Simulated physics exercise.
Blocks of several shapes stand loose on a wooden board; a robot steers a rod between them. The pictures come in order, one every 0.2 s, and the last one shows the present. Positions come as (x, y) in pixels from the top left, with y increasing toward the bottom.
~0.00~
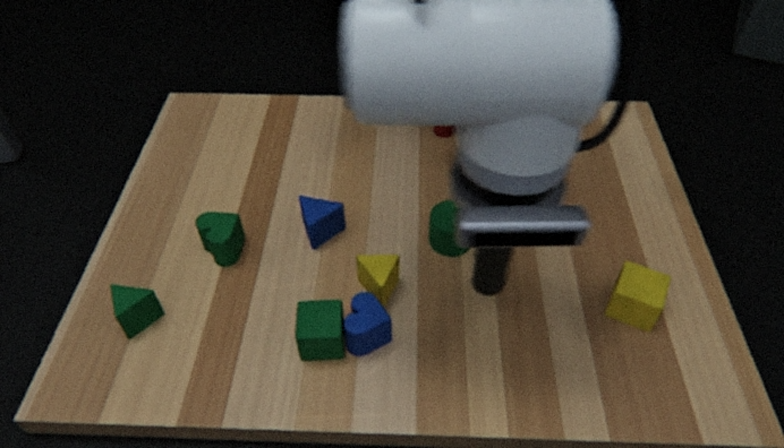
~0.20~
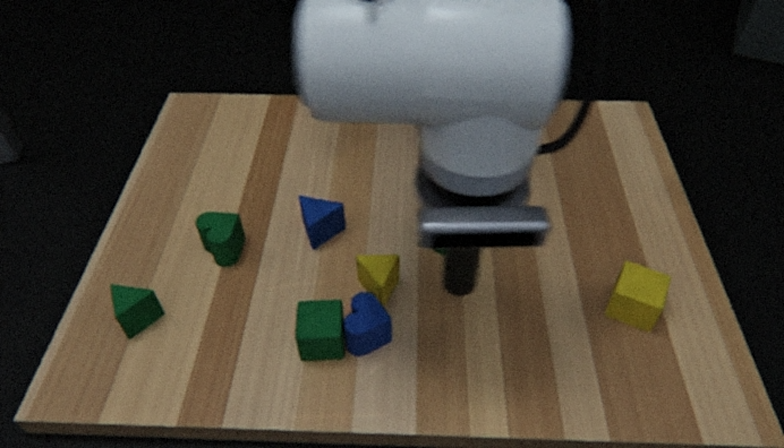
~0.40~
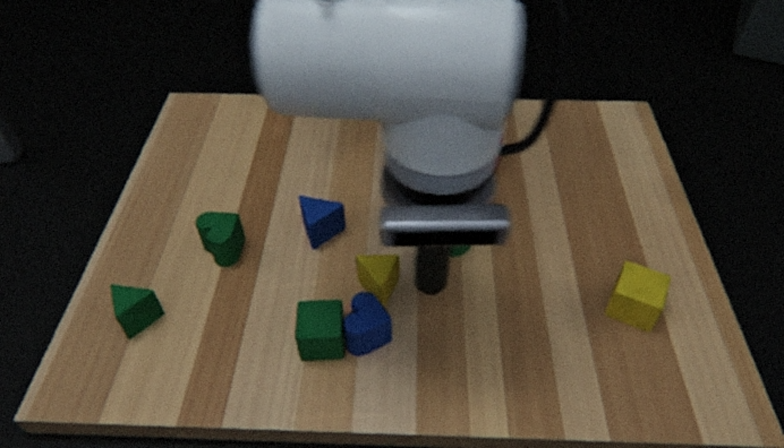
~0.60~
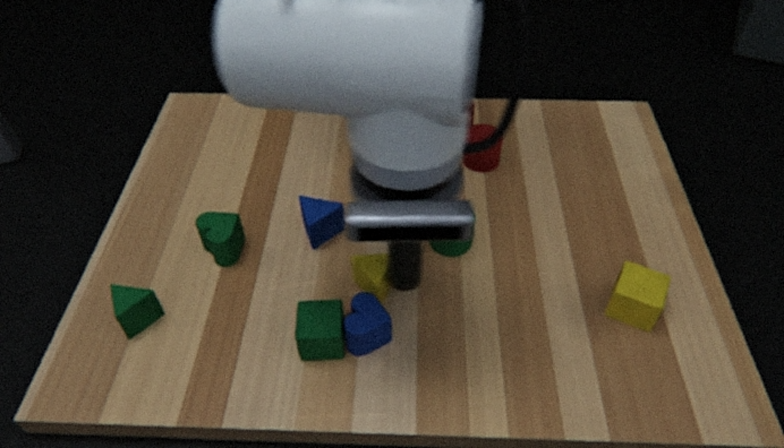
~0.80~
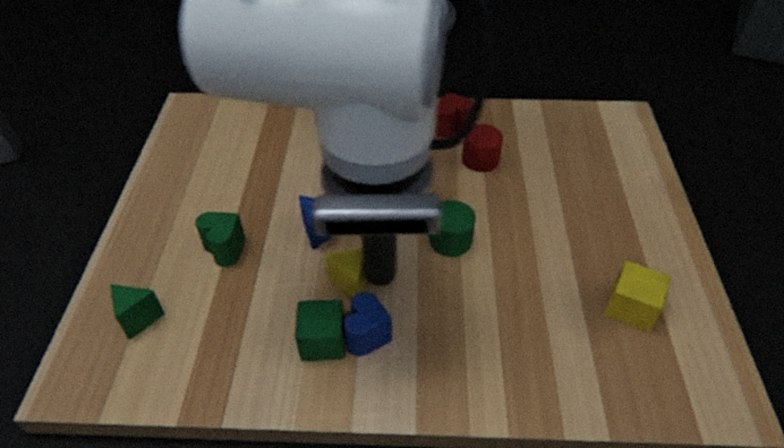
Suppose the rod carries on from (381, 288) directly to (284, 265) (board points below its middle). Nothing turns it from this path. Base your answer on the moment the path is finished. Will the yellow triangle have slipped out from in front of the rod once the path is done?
No - that is not the case.
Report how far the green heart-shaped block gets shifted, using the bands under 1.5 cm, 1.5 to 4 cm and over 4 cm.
The best fit is under 1.5 cm.
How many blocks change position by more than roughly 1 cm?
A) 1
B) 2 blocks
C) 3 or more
A (1)
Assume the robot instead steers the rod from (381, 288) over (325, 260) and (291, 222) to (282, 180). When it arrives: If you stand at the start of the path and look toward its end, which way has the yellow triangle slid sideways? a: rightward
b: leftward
My pick is b.
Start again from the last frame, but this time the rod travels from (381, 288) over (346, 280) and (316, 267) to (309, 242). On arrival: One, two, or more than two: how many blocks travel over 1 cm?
It will shift two blocks.
On the path given first. Halfway along, rod at (328, 262); yellow triangle at (296, 250), turned 15° anticlockwise.
At the end, rod at (281, 251); green heart-shaped block still; blue triangle still; yellow triangle at (249, 242), turned 25° anticlockwise.
